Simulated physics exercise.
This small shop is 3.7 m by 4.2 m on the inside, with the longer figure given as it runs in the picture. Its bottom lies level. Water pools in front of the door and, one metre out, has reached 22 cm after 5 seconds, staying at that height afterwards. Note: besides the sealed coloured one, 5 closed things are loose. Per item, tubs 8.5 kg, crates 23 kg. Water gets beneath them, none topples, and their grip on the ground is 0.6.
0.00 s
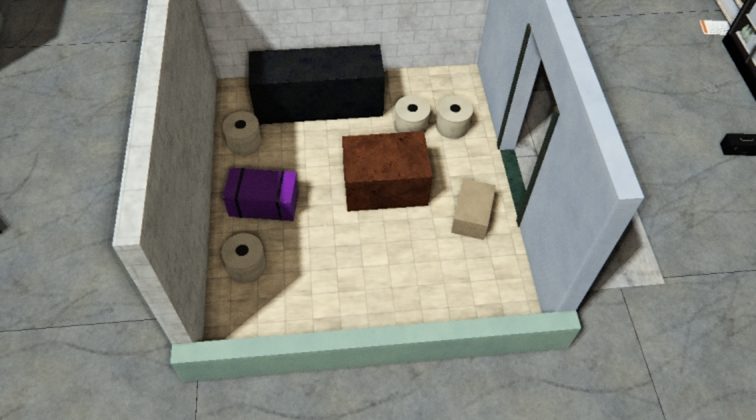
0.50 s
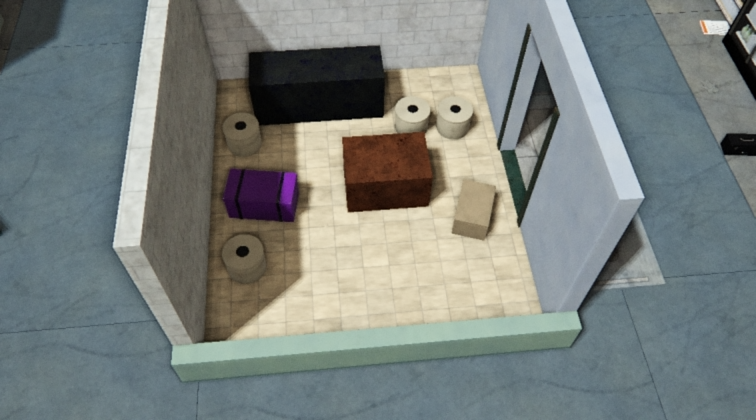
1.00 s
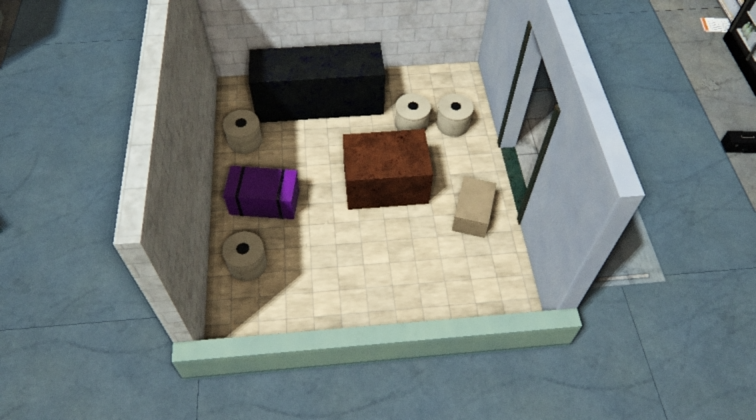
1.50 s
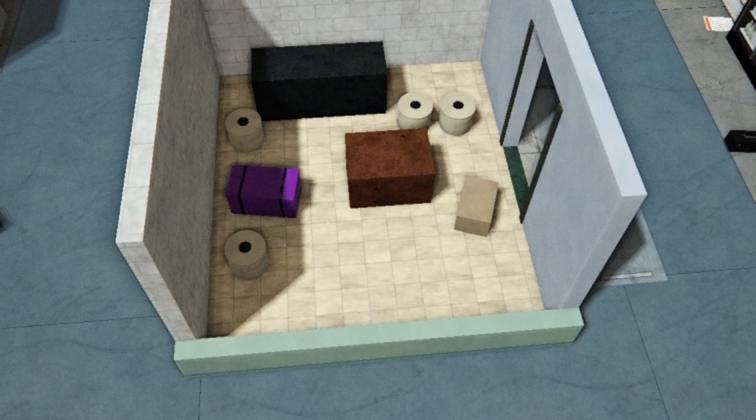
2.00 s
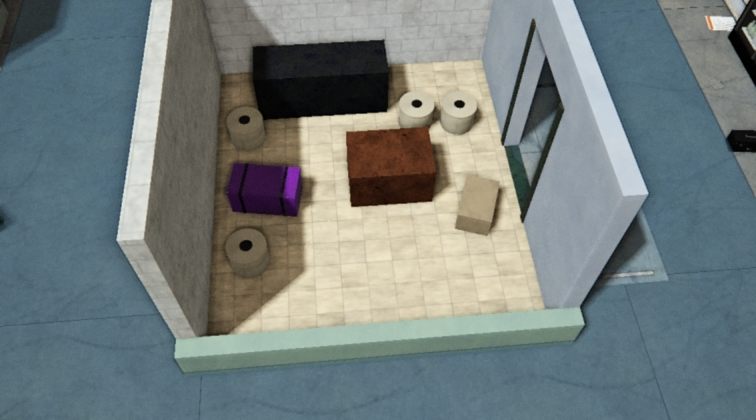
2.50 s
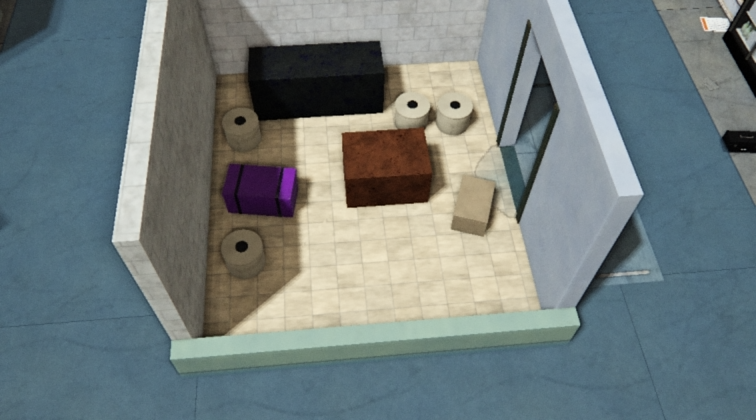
A small open-topped room holding a purple trunk, a reddish-brown box, a long black block and pale round containers stayed still, until a thin patch of water spread in through the doorway on the right.
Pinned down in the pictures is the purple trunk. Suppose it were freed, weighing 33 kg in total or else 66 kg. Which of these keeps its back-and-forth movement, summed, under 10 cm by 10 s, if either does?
Final guess: It can do with the lighter ballast.
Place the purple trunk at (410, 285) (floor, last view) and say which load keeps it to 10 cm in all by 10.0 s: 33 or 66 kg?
It turns out that the heavier alone succeeds.
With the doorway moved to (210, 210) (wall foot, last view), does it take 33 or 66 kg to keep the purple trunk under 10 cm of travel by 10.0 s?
In that case only the larger load is enough.
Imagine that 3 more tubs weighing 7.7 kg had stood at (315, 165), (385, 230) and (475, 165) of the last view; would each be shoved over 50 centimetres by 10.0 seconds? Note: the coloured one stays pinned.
Result, in order - falls shy; exceeds it; exceeds it.
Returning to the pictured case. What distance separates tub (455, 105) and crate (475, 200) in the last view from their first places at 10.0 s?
Net displacement, in order: 10 cm; 150 cm.
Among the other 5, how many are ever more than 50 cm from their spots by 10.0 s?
I make that 3.
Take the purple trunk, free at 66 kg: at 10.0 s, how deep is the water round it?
Around 8 cm.
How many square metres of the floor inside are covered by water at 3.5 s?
Near 1.5 m2 in all.
After 3.5 s the purple trunk would be 0 cm from its start with 33 kg and 0 cm from its start with 66 kg; 0 cm of water round it then.
After 4.5 s the purple trunk would be 0 cm from its start with 33 kg and 0 cm from its start with 66 kg; 0 cm of water round it then.
After 7.0 s the purple trunk would be 0 cm from its start with 33 kg and 0 cm from its start with 66 kg; 2 cm of water round it then.
After 10.0 s the purple trunk would be 0 cm from its start with 33 kg and 0 cm from its start with 66 kg; 8 cm of water round it then.
